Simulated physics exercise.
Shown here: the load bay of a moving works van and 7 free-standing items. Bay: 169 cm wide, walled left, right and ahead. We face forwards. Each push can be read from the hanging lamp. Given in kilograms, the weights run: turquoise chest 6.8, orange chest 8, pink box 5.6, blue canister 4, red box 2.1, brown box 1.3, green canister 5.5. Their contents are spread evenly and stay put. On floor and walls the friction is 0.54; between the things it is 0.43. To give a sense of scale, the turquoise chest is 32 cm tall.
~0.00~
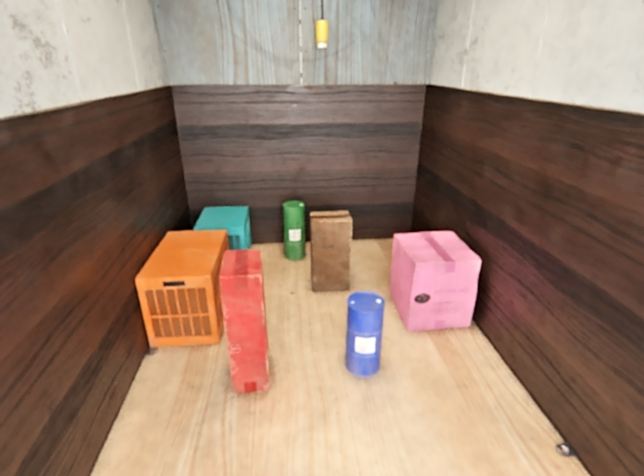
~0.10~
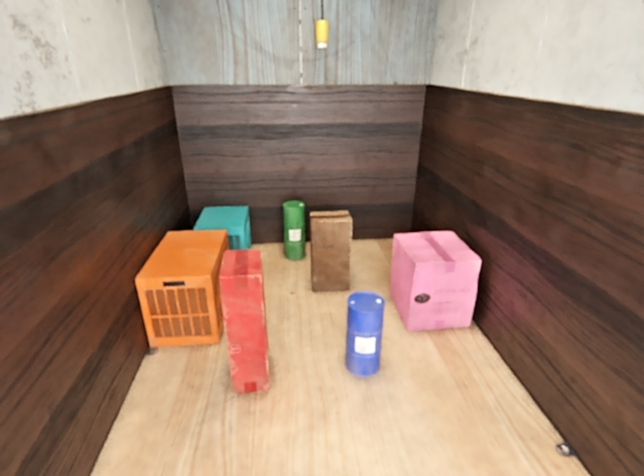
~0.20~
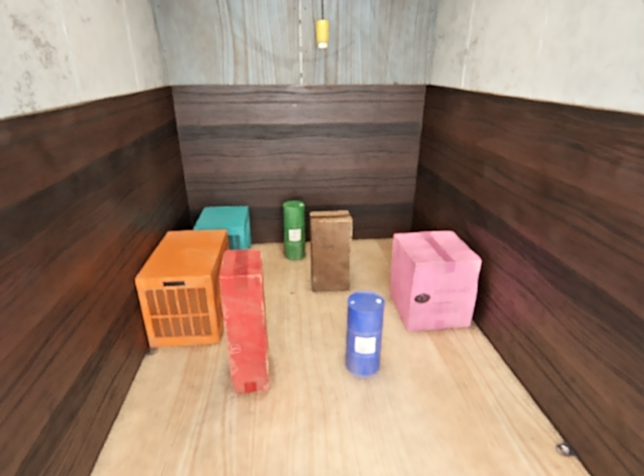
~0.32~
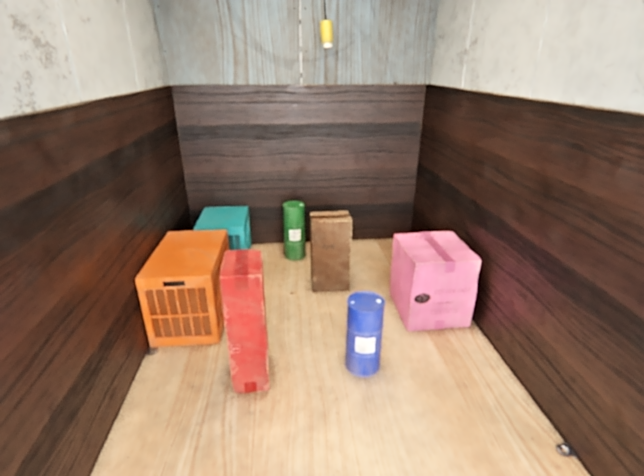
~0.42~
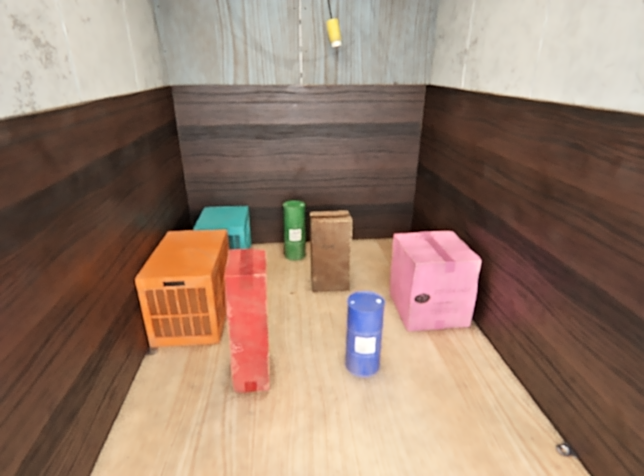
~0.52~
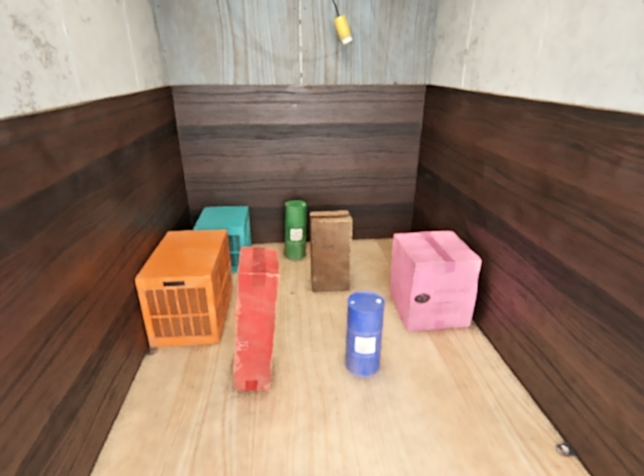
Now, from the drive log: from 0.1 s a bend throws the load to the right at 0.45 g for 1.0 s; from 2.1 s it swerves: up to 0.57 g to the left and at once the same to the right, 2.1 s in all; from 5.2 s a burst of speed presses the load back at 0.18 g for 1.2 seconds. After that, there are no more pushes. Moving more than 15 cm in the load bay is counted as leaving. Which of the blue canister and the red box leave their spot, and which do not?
The blue canister leaves, the red box leaves.
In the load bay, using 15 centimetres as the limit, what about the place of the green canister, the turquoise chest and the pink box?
Here is how it goes: The green canister moves off; next, the turquoise chest remains near its start; last, the pink box remains near its start.
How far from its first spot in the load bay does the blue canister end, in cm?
It ends about 82 centimetres from where it started.
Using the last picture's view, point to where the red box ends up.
Roughly at pixel (295, 356).
After 1.02 s, load feels 0.14 g right; red box 47° off upright near (325, 322); blue canister 26° off upright near (383, 330); green canister on its side.
After 3.72 s, load feels 0.52 g right; red box on its side near (295, 356); blue canister on its side near (420, 347); green canister on its side.
After 6.32 s, load feels 0.06 g backwards; blue canister on its side near (455, 415); red box on its side near (295, 356); green canister on its side.
In the end (8.9 s), toppled in the load bay, blue canister, red box and green canister; the other 4 under 15 cm from the start. In the last view, red box near (295, 356).
